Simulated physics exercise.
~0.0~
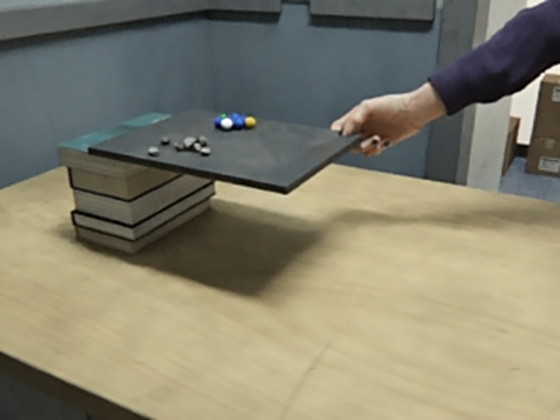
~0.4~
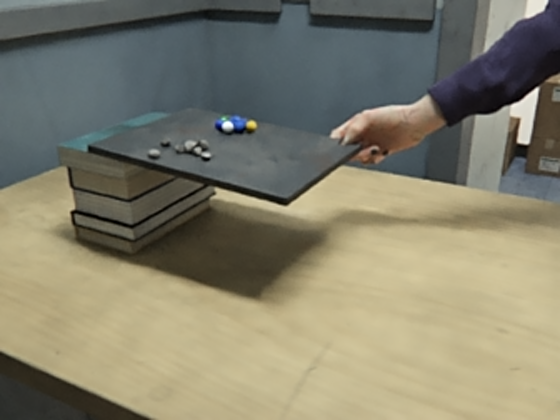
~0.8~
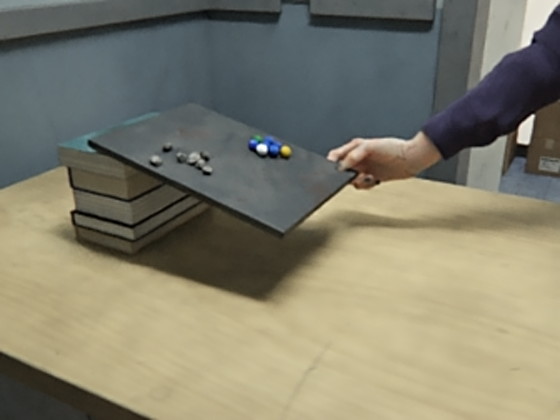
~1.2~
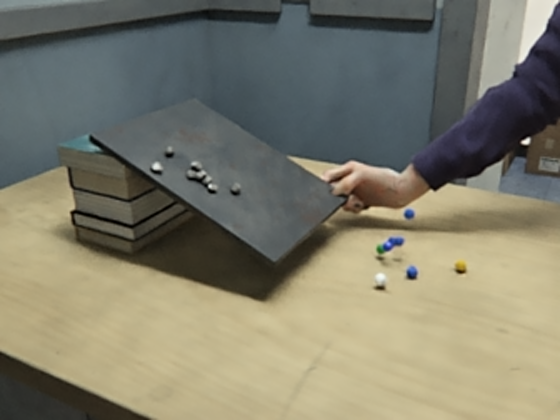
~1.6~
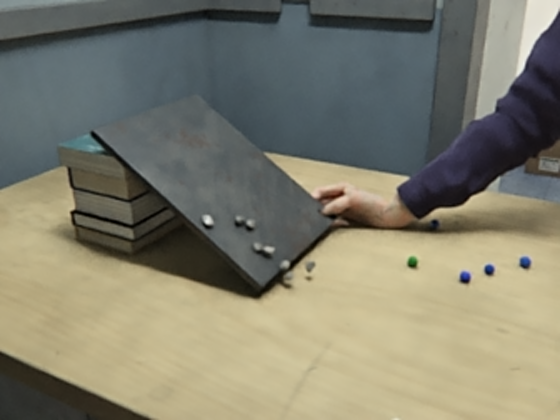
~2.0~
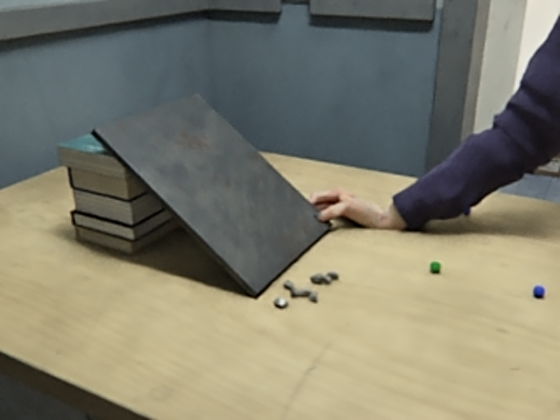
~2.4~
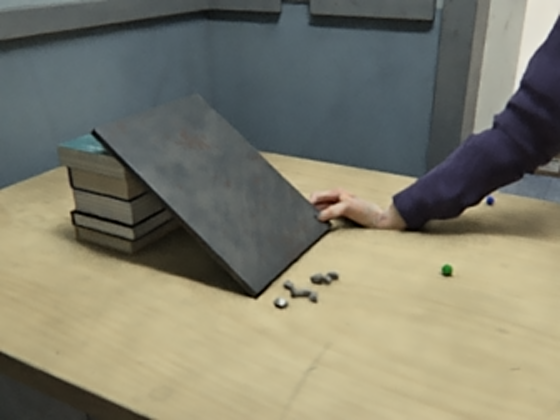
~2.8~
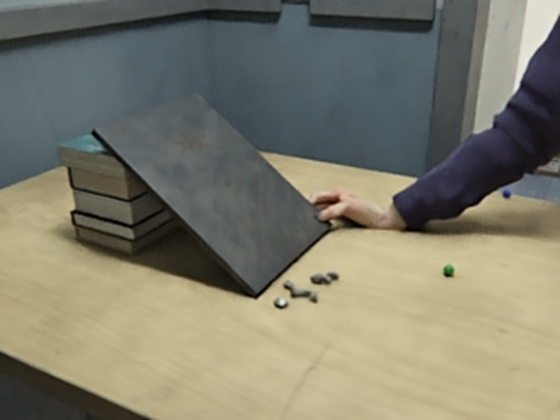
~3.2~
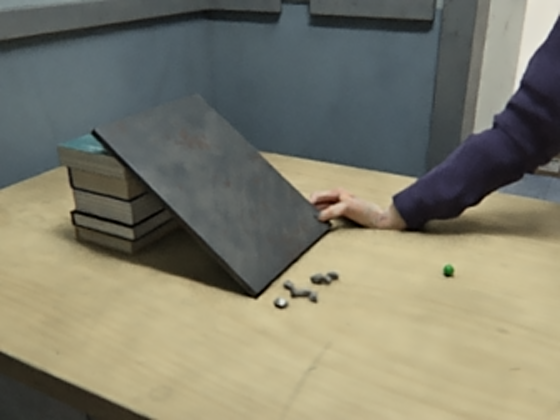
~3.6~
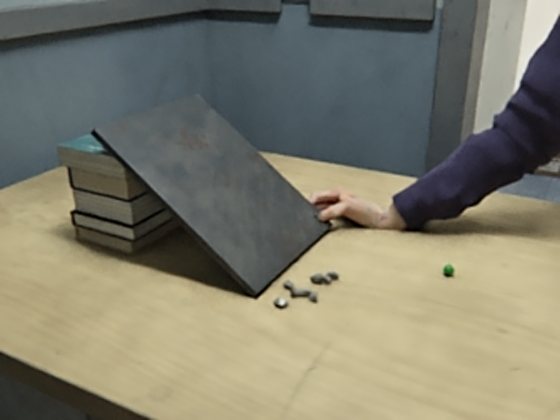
A dark, flat board, one end resting on a stack of books and the other held by a hand, carries a cluster of small grey stones and a cluster of colourful balls farther back. The hand lowers its end, and the board tilts into a ramp. The balls roll off first and scatter to the right across the wooden table while the stones stay on the slope. As the board steepens, the stones slide down and settle just beyond its lower edge. The balls travel much farther, several leaving the table, and one green ball remains in view at rest.
